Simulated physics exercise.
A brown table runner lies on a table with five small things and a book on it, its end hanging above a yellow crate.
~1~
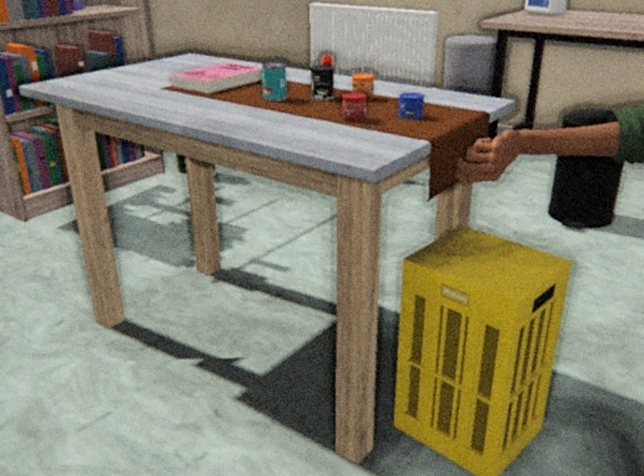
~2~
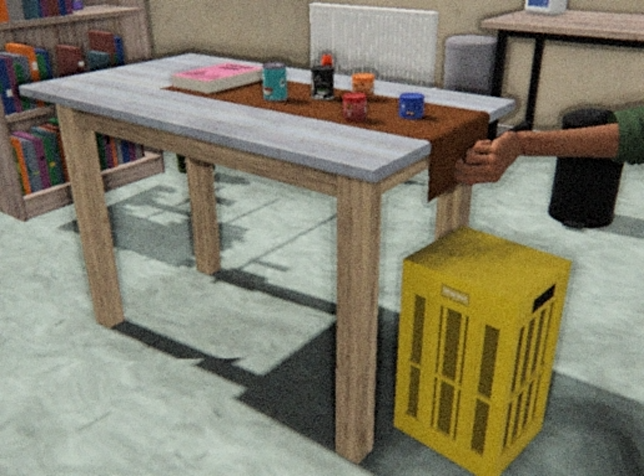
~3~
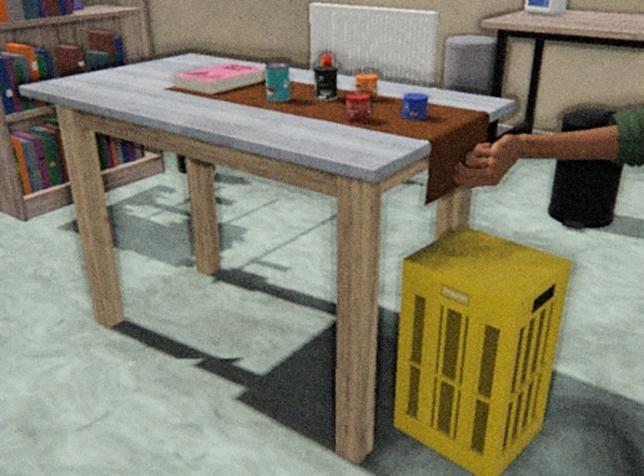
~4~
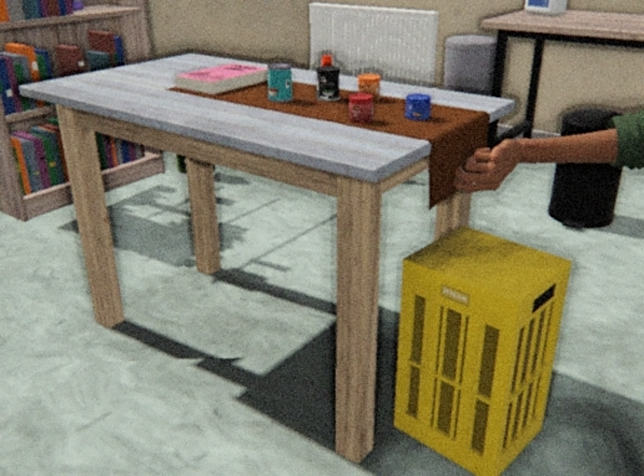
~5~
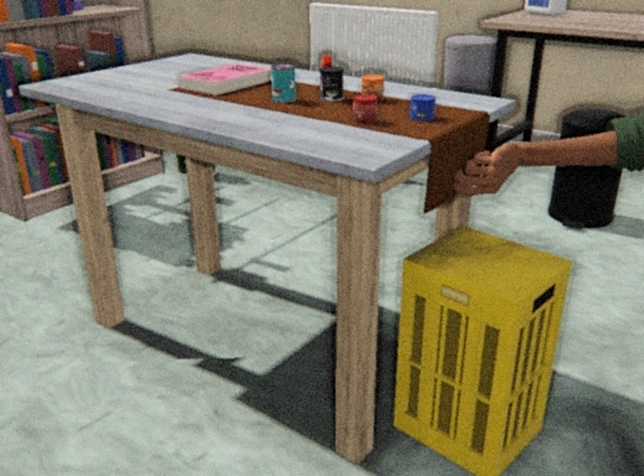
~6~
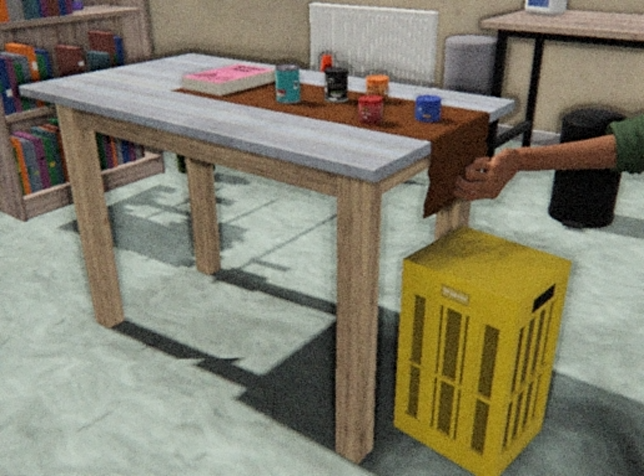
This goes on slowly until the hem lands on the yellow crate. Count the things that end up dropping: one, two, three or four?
Count them up and you get one thing gone over the edge.
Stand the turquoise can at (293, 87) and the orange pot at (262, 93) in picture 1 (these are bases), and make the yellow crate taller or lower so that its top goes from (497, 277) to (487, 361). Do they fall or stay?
The turquoise can? Safe. The orange pot? Safe.
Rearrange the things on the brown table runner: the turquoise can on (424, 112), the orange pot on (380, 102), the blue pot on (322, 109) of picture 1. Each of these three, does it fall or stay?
Outcome: Turquoise can falls away, orange pot stays aboard, blue pot stays aboard.
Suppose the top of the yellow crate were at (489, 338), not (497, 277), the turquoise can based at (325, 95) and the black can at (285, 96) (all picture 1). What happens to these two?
The turquoise can stays on; the black can survives.
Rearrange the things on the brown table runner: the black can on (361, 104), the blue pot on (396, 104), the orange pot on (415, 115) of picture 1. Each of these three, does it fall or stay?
The black can stays put; the blue pot stays put; and the orange pot topples down.
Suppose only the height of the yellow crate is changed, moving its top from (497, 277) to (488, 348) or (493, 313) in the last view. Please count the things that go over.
Then 3 and 2.
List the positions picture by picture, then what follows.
Hem (427, 202); blue pot (412, 95); red pot (354, 95); orange pot (363, 76); black can (322, 67); turquoise can (274, 65); top of the crate (497, 277), in the first picture.
Hem (428, 203); blue pot (412, 95), in the second picture.
Hem (424, 206); red pot (358, 96), in the third picture.
Hem (429, 211); orange pot (369, 76); top of the crate (497, 277), in the fourth picture.
Hem (423, 214); black can (332, 69), in the fifth picture.
Hem (423, 219); blue pot (429, 98); red pot (371, 98); orange pot (378, 78); black can (336, 69); turquoise can (288, 67), in the sixth picture.
Soon after, hem near (455, 224); all still up.
Then, hem on the crate; blue pot gone.
At rest, hem on the crate; blue pot gone. It carries off one.
